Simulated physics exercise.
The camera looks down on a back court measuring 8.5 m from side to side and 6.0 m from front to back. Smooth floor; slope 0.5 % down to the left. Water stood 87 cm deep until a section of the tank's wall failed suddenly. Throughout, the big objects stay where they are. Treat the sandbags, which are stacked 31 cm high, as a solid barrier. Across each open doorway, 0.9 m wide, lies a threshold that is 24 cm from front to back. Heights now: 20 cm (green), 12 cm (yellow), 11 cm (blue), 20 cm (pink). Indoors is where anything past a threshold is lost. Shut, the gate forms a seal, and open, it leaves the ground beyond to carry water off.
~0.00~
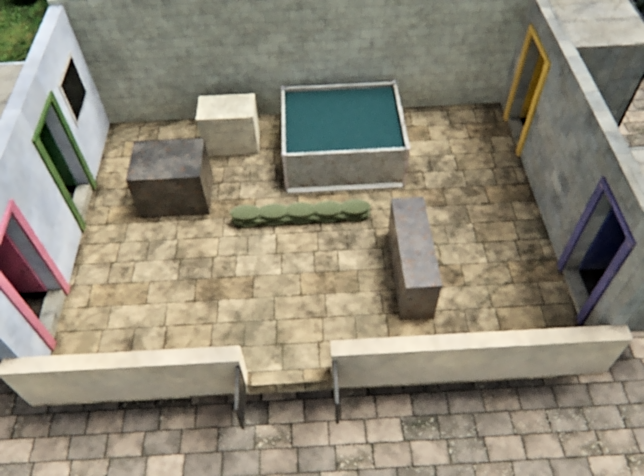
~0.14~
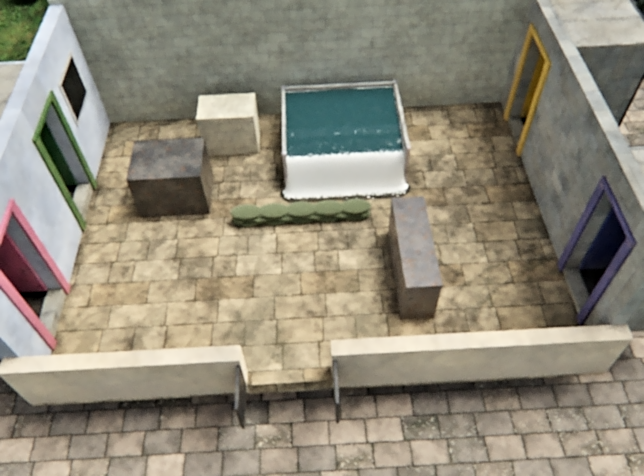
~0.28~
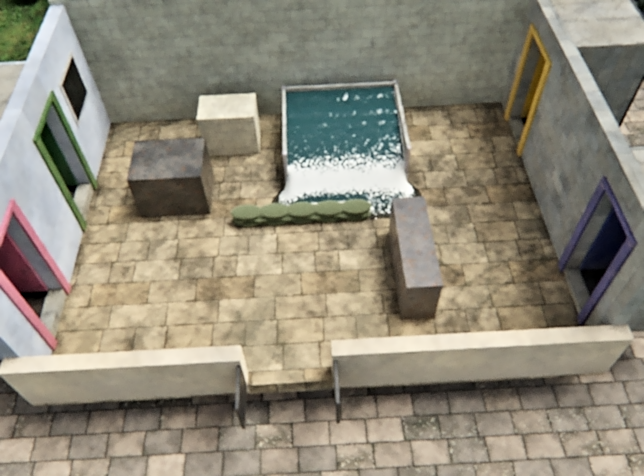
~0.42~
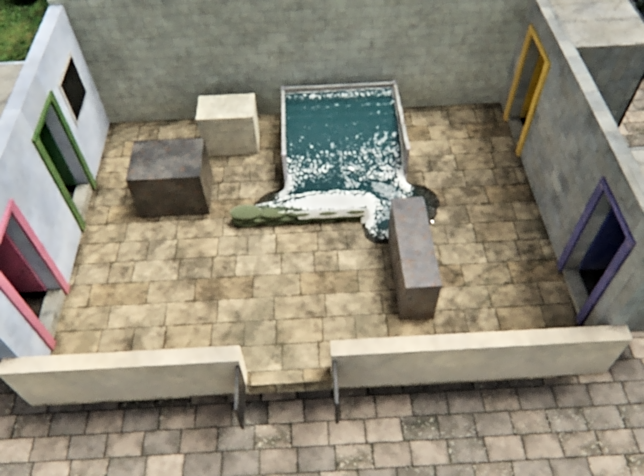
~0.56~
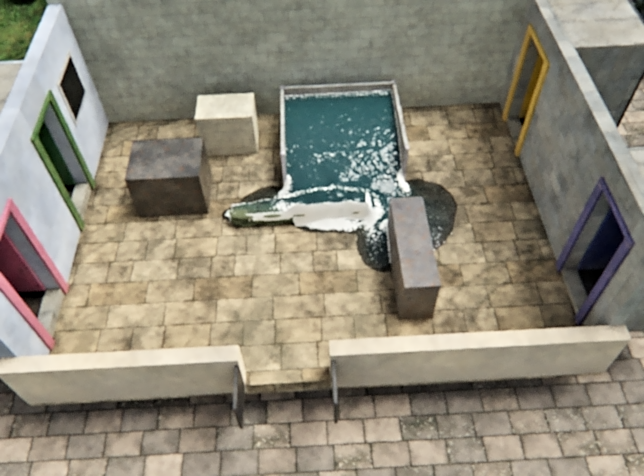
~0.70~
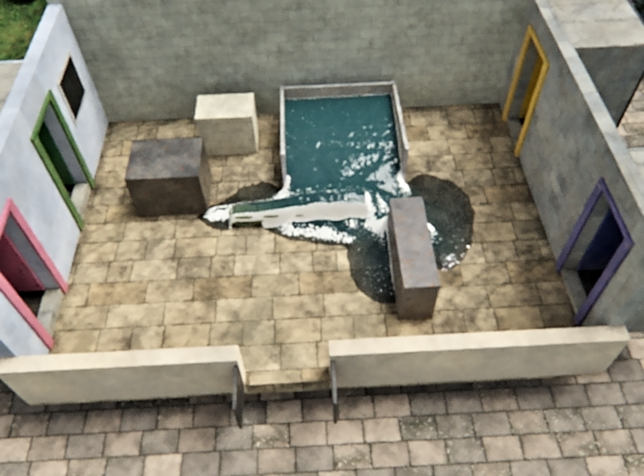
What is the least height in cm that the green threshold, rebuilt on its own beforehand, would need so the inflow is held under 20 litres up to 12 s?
Around 7.5 cm would be enough.
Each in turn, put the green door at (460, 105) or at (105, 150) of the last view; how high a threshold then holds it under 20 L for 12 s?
Minimums: Roughly 8.0 cm and 8.5 cm.
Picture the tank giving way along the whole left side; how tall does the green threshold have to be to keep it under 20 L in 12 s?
At least roughly 11.5 centimetres tall.
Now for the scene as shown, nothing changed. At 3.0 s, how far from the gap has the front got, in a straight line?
6.0 m.
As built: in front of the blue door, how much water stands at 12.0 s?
About 7.0 cm.
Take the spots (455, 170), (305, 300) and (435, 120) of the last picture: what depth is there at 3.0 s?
Around 0 cm, 5 cm and 0 cm.
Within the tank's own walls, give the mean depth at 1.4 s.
I'd put it near 38 cm.
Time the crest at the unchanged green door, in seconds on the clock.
It peaks around 12.0 s.
After 1.4 s water covers 40 % of the floor, deepest (55 cm) near (323, 207); it has not reached the green door.
After 3.0 s water covers 75 % of the floor, deepest (28 cm) near (564, 353); 2 cm at the green door, 0 litres in over its 20 cm threshold.
After 12.0 s water covers 95 % of the floor, deepest (16 cm) near (108, 129); 12 cm at the green door, 0 litres in over its 20 cm threshold.
At the green door as built, the water arrived by 3.0 s and peaked near 13 cm at 11.8 s.
Run again over the same 12 s with other heights there, 27 litres in over 7 cm, 6 litres over 9.5 cm. The limit of 20 litres is kept from about 7.5 cm up.
